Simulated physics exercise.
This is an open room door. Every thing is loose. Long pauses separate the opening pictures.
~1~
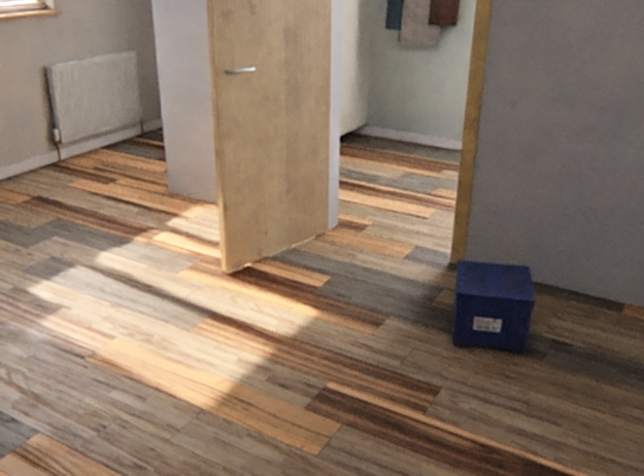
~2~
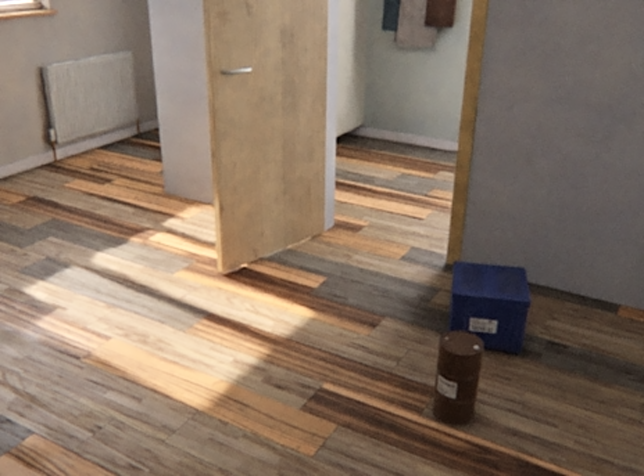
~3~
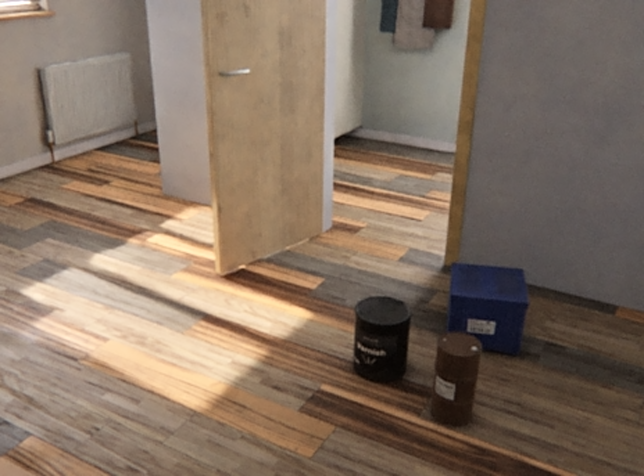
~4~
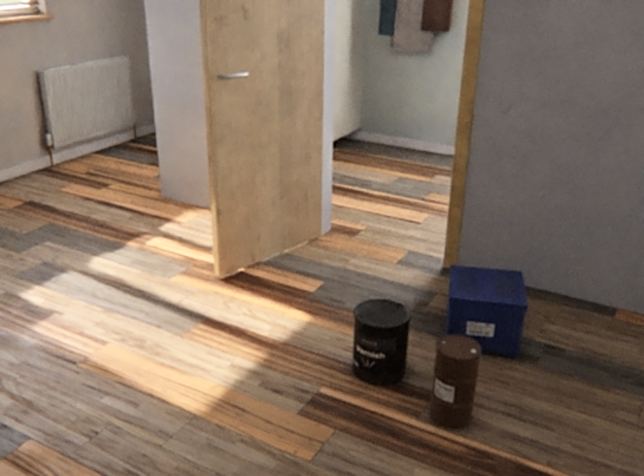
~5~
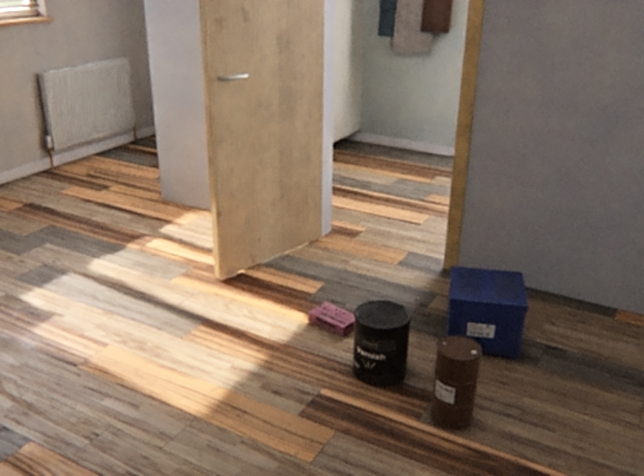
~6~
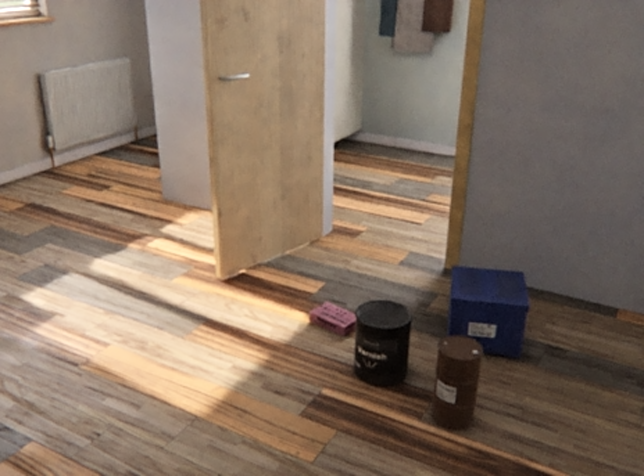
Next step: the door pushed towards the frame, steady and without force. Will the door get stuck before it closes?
No - most likely the door will get the whole way.
Then, 0.90 s past the last view, door at 72°.
Then, 1.60 s past the last view, door at 31°.
Finally, door at 0°; all 4 still in place. Final places as the last picture's camera would see them, pink packet near (335, 319).
